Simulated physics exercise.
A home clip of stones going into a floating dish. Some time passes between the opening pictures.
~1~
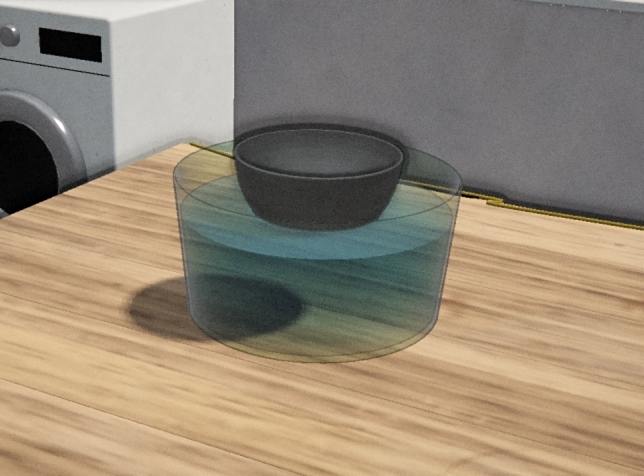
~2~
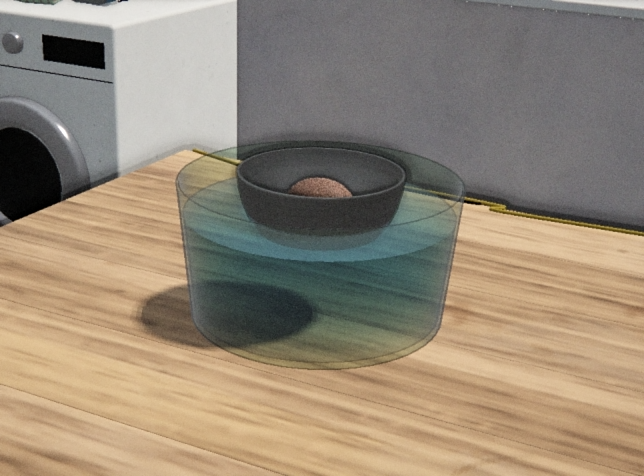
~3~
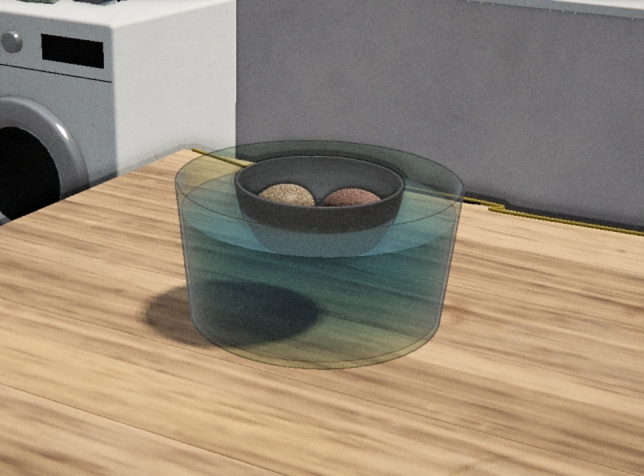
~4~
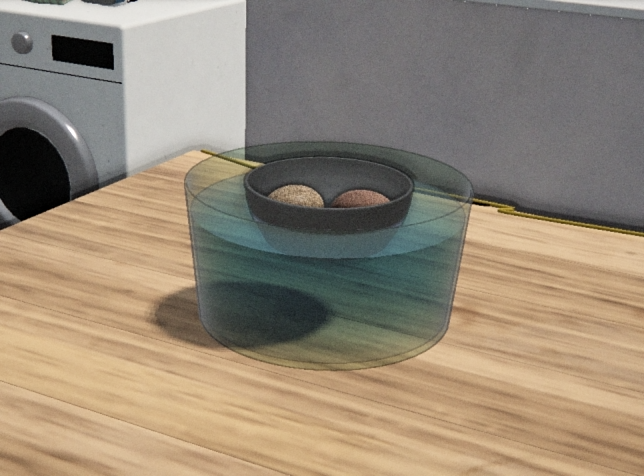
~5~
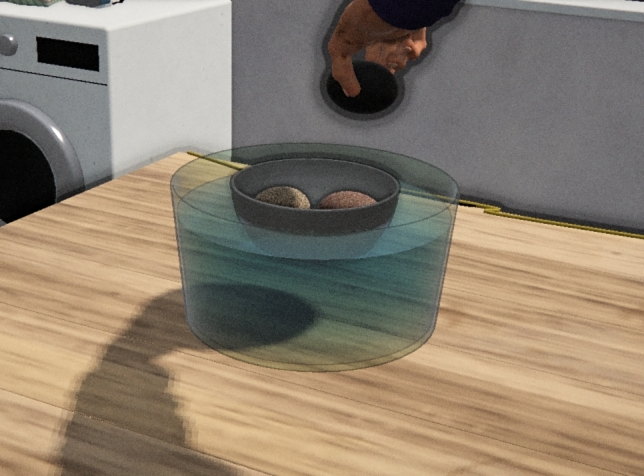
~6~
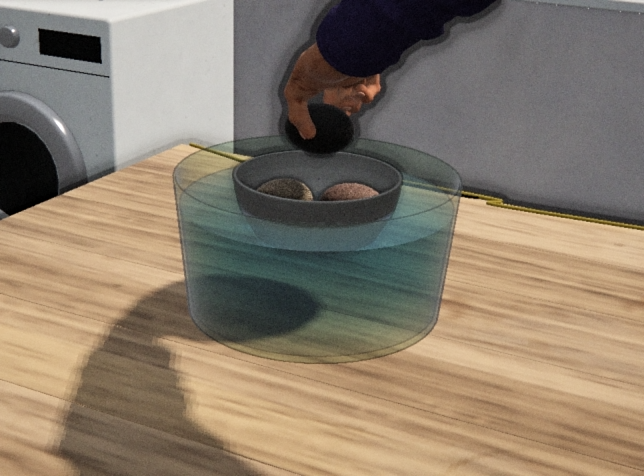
A small dark grey dish floats in a clear round tub of bluish-green water on a striped wooden table, seen from slightly above, with a white washing machine at left and a grey wall behind. Empty at first, it sits lower once a reddish stone and then a tan one are inside. A dark-sleeved hand lowers a black stone from above, while the view shifts slightly.
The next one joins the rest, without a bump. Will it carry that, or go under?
As it turns out, it stays afloat.
A moment on, the stone is in and the dish dips.
Further on, it steadies; about a fifth of its side above the surface.
When it is over, the dish floats; about a fifth of its side above the surface.
